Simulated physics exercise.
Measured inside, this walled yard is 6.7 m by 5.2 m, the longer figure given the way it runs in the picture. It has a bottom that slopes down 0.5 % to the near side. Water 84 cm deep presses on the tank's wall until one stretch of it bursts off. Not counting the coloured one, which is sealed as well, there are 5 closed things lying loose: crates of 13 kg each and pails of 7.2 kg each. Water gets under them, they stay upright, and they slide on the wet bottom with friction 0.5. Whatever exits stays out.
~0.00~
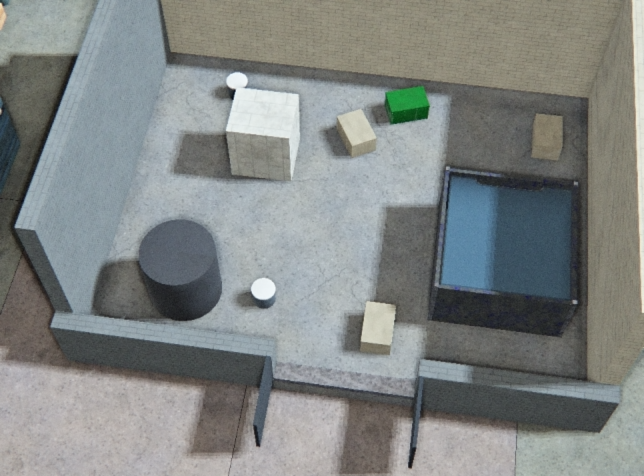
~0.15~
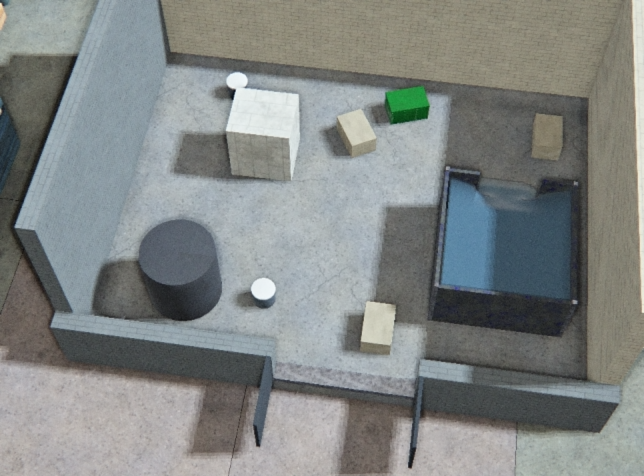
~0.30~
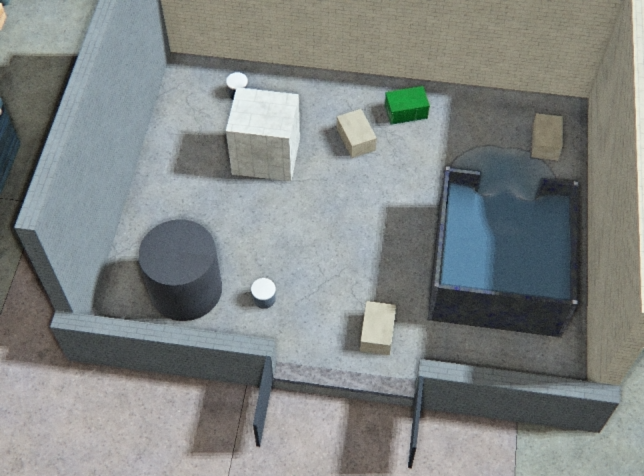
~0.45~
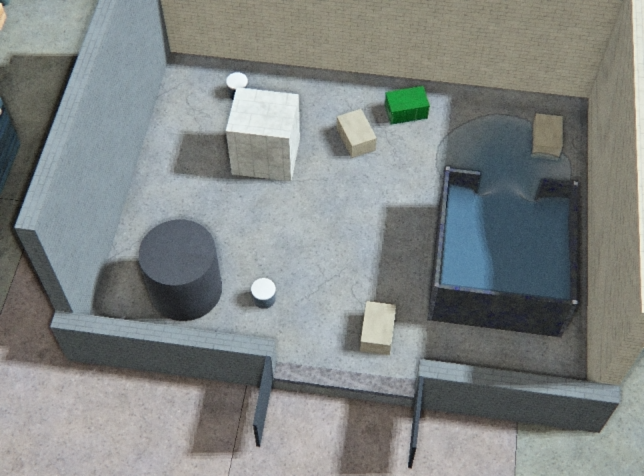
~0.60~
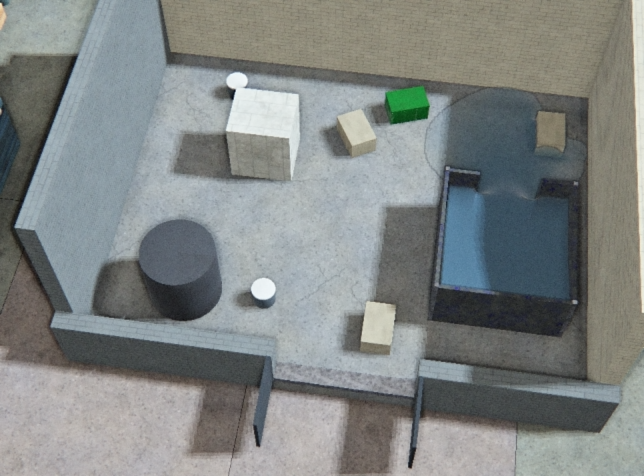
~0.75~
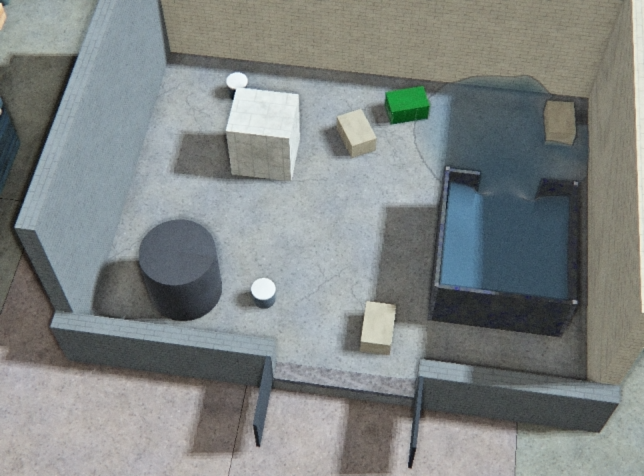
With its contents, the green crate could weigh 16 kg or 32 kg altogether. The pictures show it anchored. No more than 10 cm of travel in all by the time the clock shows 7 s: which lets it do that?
It turns out neither weight does.
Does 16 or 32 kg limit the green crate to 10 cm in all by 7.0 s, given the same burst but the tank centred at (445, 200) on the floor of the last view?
In that case both masses fall short.
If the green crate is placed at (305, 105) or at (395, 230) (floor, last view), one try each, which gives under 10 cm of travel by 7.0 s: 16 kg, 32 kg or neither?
In that order: Both fail; the lighter suffices.
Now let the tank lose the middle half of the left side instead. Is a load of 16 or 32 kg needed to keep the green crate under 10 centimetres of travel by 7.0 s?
Then you need the heavier mass.
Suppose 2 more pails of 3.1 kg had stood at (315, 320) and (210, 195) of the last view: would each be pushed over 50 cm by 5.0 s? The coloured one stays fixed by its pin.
Result, in order - below threshold; below threshold.
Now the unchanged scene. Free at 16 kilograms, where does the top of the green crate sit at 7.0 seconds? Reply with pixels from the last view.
Roughly at pixel (239, 220).
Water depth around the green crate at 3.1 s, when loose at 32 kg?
Depth: Approx. 7 cm.
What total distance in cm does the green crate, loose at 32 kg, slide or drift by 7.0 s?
Roughly 600 centimetres altogether.
After 1.4 s the green crate would be 44 cm from its start with 16 kg and 14 cm from its start with 32 kg; 9 cm of water round it then.
After 3.1 s the green crate would be 327 cm from its start with 16 kg and 229 cm from its start with 32 kg; 7 cm of water round it then.
After 4.9 s the green crate would be 354 cm from its start with 16 kg and 357 cm from its start with 32 kg; 16 cm of water round it then.
After 7.0 s the green crate would be 331 cm from its start with 16 kg and 409 cm from its start with 32 kg; 7 cm of water round it then.
